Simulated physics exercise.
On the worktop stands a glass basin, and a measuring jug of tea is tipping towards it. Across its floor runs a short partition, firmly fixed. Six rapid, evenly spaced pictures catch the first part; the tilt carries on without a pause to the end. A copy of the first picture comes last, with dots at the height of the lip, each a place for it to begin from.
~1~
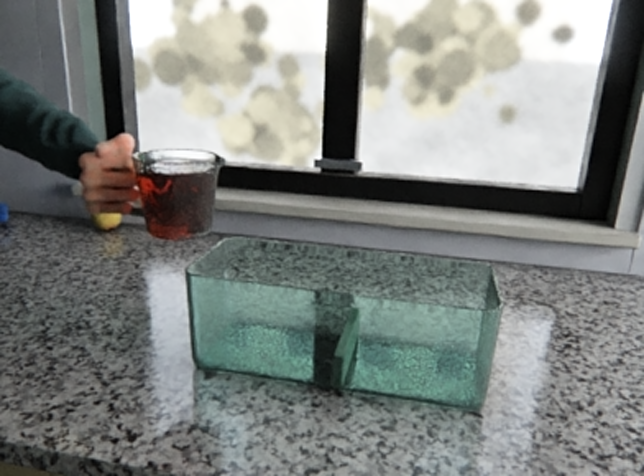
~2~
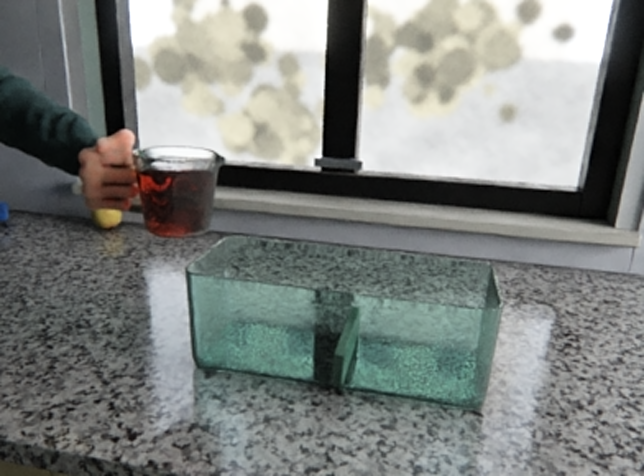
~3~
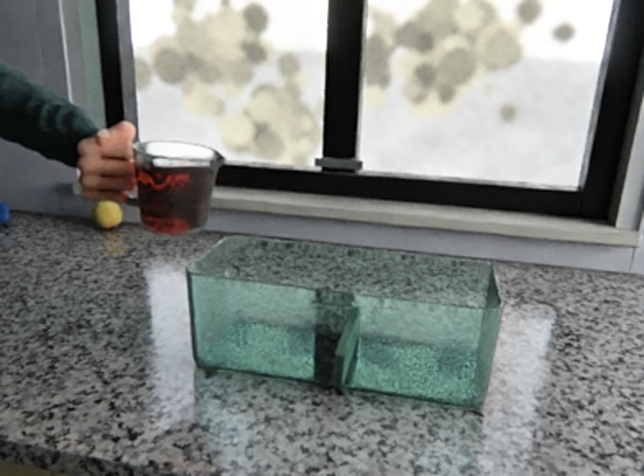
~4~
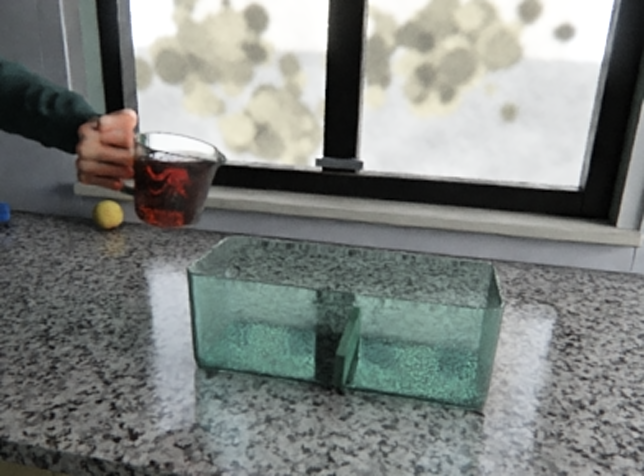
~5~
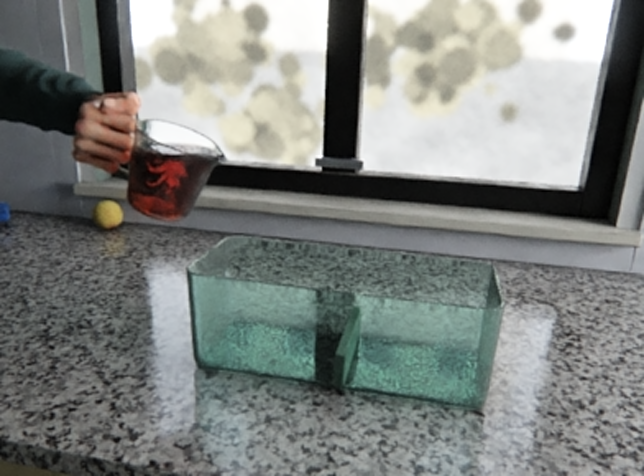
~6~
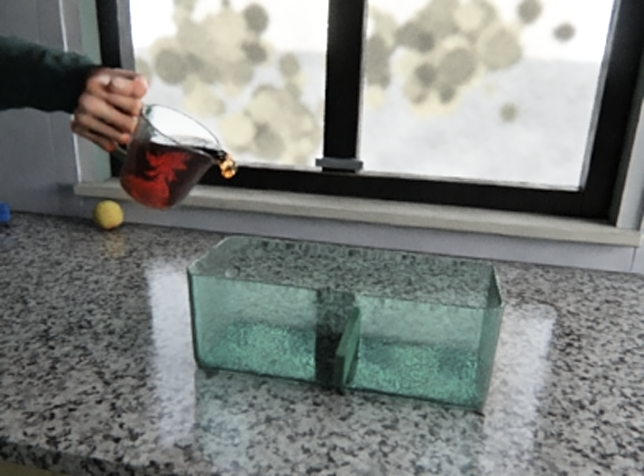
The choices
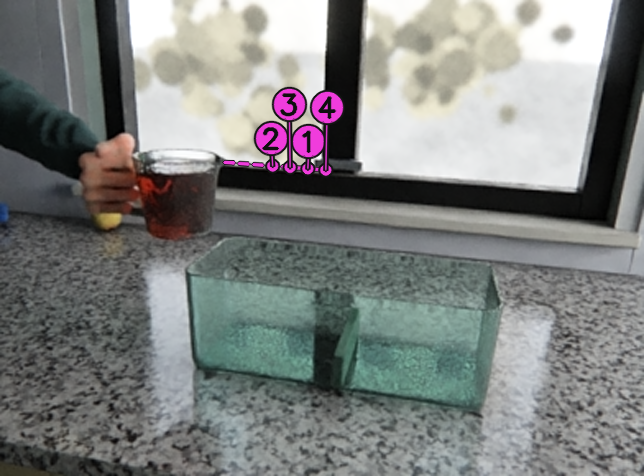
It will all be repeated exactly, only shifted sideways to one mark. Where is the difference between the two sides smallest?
Take 2.
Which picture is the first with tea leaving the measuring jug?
Picture 6.
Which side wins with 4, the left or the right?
More ends on the right.
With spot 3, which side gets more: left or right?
More ends on the right.
On the marked copy, 1 at (307, 168); 2 at (272, 166); 3 at (290, 167); 4 at (325, 170).
With 1, about 6 % ends left of the wall and 93 % right of it.
With 2, about 52 % ends left of the wall and 47 % right of it.
With 3, about 14 % ends left of the wall and 85 % right of it.
With 4, about 5 % ends left of the wall and 94 % right of it.
